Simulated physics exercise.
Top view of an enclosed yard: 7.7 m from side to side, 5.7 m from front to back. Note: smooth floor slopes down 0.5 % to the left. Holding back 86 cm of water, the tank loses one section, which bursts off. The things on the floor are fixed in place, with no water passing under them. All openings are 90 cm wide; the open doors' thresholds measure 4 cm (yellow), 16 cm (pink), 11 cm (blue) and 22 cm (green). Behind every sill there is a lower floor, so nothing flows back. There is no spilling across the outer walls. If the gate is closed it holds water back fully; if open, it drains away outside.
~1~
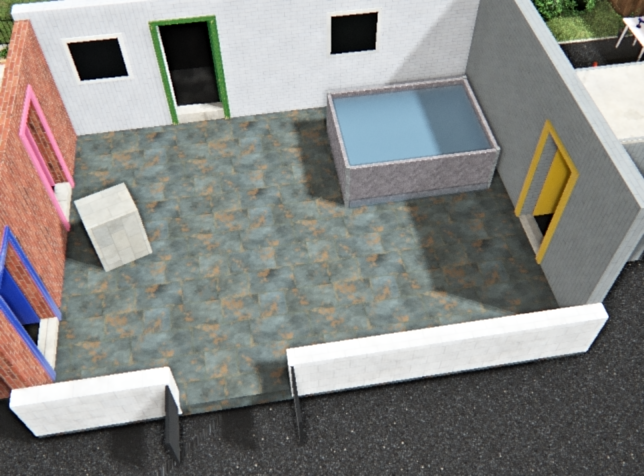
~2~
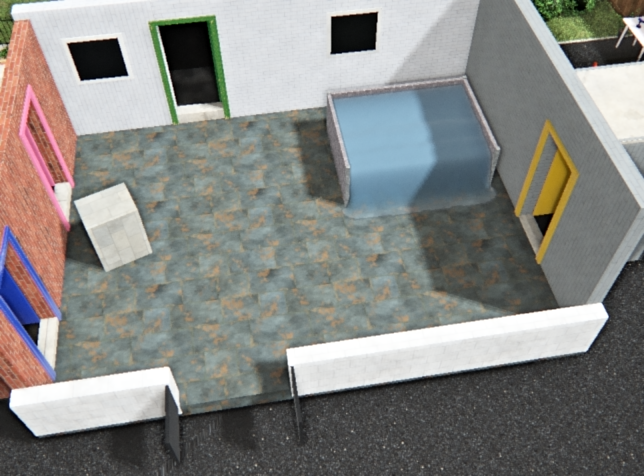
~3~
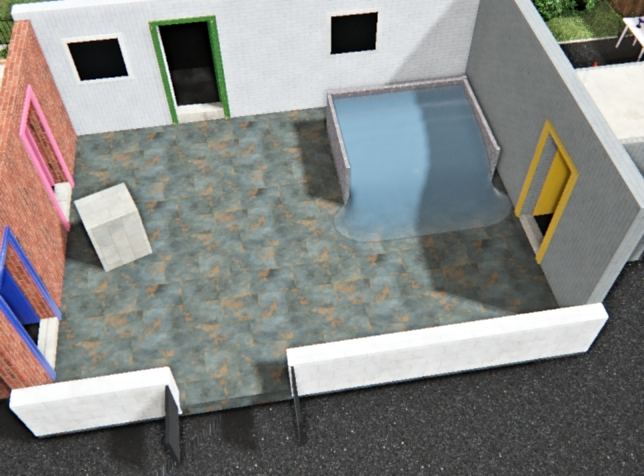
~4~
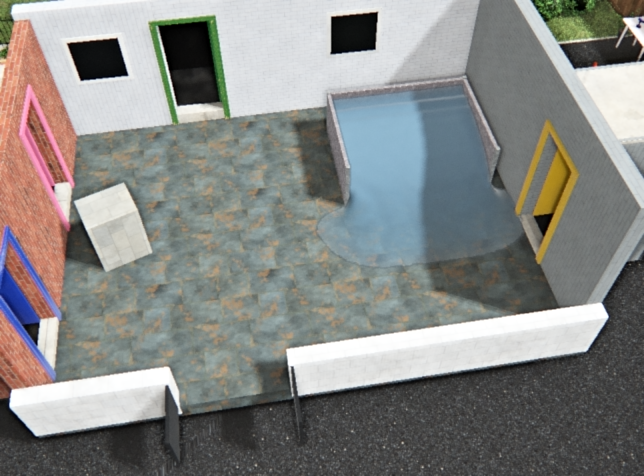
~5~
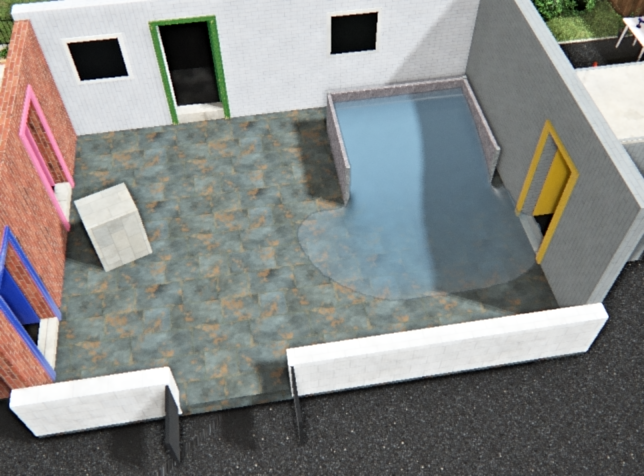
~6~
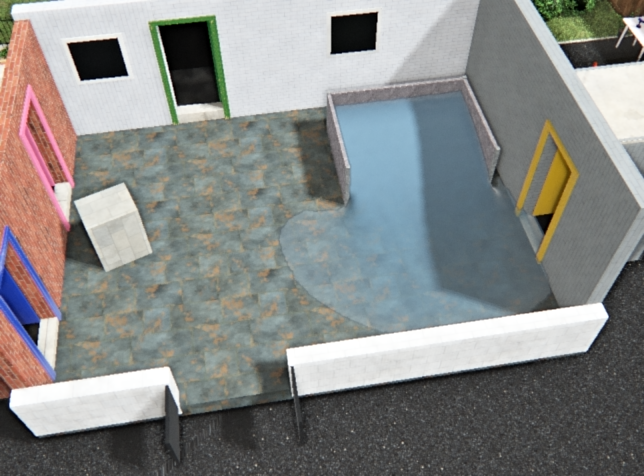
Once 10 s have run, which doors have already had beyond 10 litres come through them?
After 10 s: The yellow door already has; the pink door has not yet; the blue door already has; the green door has not yet.
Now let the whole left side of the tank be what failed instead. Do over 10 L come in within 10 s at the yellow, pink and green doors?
Yellow: Exceeding the limit; pink: Exceeding the limit; green: Within the limit.
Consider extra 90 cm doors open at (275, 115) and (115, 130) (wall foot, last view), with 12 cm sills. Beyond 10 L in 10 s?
In turn: Under, above.
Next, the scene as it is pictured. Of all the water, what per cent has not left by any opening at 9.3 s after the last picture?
About 74 per cent.
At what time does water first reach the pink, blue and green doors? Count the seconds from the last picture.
The front reaches pink at 3.4 s, blue at 2.4 s, green at 5.0 s.
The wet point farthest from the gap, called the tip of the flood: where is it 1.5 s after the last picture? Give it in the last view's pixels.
That's around (154, 394) in the last picture.
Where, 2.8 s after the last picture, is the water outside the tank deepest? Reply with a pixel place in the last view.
Pixel (66, 385), about.
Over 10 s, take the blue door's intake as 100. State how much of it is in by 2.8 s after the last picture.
I'd put it at about 5 per cent by that point.
Then, 0.7 s after the last picture water covers 35 % of the floor and is deepest (60 cm) near (562, 331); yellow door 16 cm at the sill, 36 L in, pink door not reached, blue door not reached, green door not reached.
Then, 1.5 s after the last picture water covers 40 % of the floor and is deepest (52 cm) near (539, 335); yellow door 12 cm at the sill, 86 L in, pink door not reached, blue door not reached, green door not reached.
Then, 2.8 s after the last picture water covers 55 % of the floor and is deepest (30 cm) near (66, 385); yellow door 20 cm at the sill, 248 L in, pink door not reached, blue door 25 cm at the sill, 13 L in, green door not reached.
Then, 5.3 s after the last picture water covers 85 % of the floor and is deepest (26 cm) near (77, 139); yellow door 9 cm at the sill, 380 L in, pink door 8 cm at the sill, 0 L in, blue door 20 cm at the sill, 153 L in, green door 3 cm at the sill, 0 L in.
Then, 9.3 s after the last picture water covers 100 % of the floor and is deepest (14 cm) near (68, 241); yellow door 7 cm at the sill, 402 L in, pink door 12 cm at the sill, 0 L in, blue door 10 cm at the sill, 195 L in, green door 8 cm at the sill, 0 L in.
